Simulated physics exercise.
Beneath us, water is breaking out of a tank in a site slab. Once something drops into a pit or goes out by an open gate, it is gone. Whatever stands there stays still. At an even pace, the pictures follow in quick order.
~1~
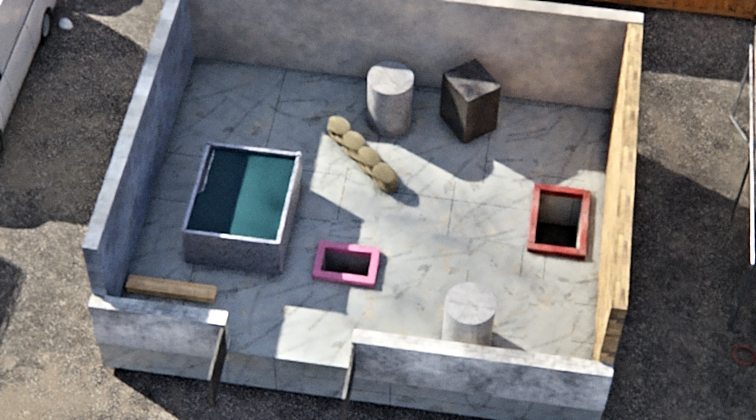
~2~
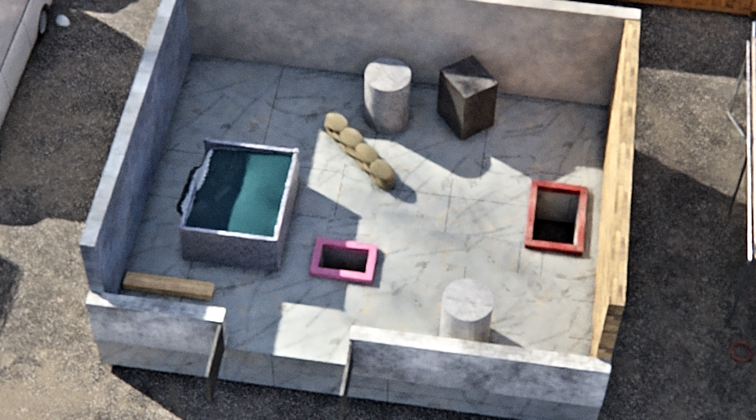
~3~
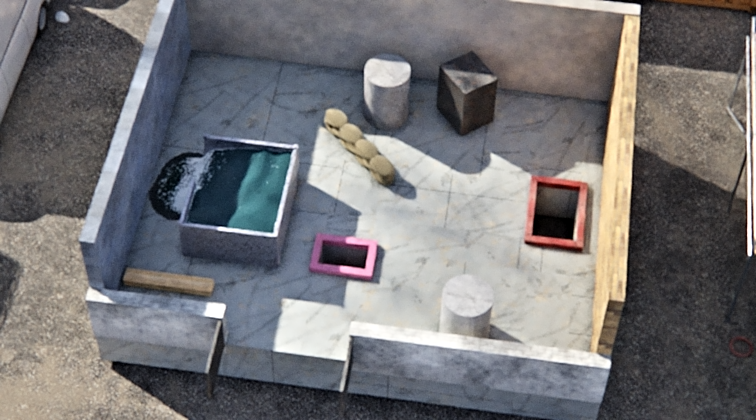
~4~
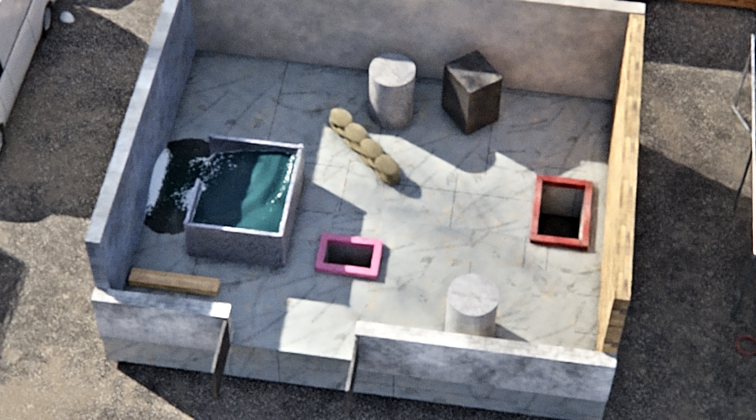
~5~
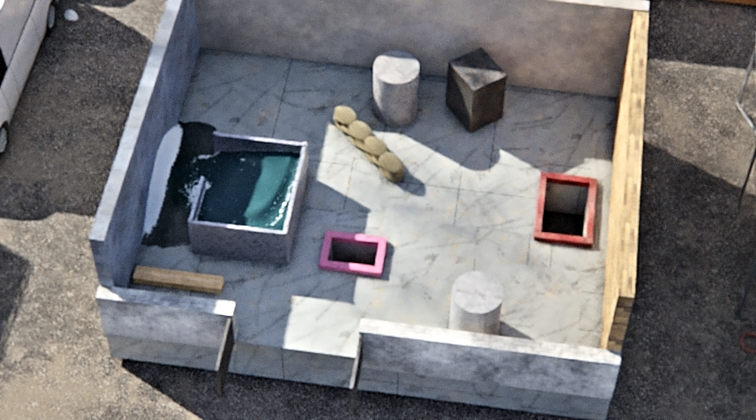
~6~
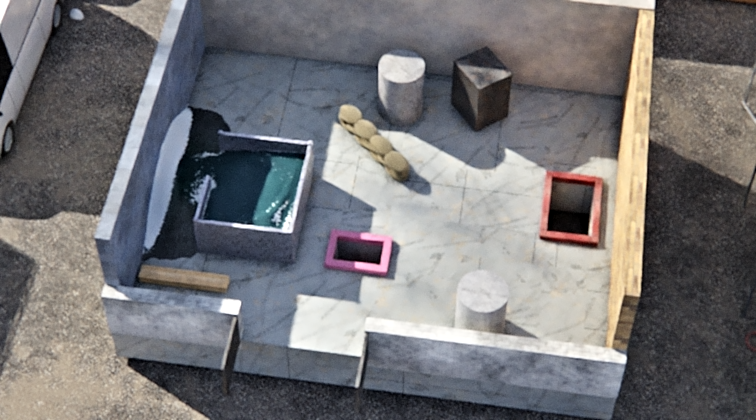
Walled marble-floored yard seen from above, dark water bursting from a tank's left side and spreading across the floor beside the wall.
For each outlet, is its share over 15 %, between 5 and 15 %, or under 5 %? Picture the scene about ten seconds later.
The gate is moderately busy - draining five to fifteen per cent, the red pit is nearly idle - draining beneath five per cent, the pink pit is nearly idle - draining beneath five per cent.
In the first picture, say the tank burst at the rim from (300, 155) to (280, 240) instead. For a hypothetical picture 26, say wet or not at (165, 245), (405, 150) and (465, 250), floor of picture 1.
The first would be still unwetted, the second still unwetted and the third drenched.
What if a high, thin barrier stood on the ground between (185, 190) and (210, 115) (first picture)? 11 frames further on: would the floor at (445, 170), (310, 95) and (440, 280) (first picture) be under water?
In the order you listed them: Unsoaked, soaked, unsoaked.
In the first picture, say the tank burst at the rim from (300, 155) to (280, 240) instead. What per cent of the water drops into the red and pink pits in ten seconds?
The red pit takes 12 per cent and the pink pit 20 per cent.
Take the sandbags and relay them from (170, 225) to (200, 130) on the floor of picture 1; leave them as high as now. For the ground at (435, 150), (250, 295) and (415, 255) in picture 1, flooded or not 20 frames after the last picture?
One after the other: No water, under water, no water.
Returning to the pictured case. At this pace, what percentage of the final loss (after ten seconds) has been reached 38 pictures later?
Roughly 40 %.
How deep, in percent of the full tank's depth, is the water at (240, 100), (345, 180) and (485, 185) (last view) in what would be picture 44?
The three come to some 4, 2 and 4 per cent respectively.
A moment on, water covers 15 % of the floor; the gate 0 %, the red pit 0 %, the pink pit 0 %.
Next, water covers 25 % of the floor; the gate 0 %, the red pit 0 %, the pink pit 0 %.
Then, water covers 40 % of the floor; the gate 1 %, the red pit 0 %, the pink pit 0 %.
Later, water covers 75 % of the floor; the gate 3 %, the red pit 0 %, the pink pit 0 %.
In the end, water covers 95 % of the floor; the gate 7 %, the red pit 0 %, the pink pit 0 %.
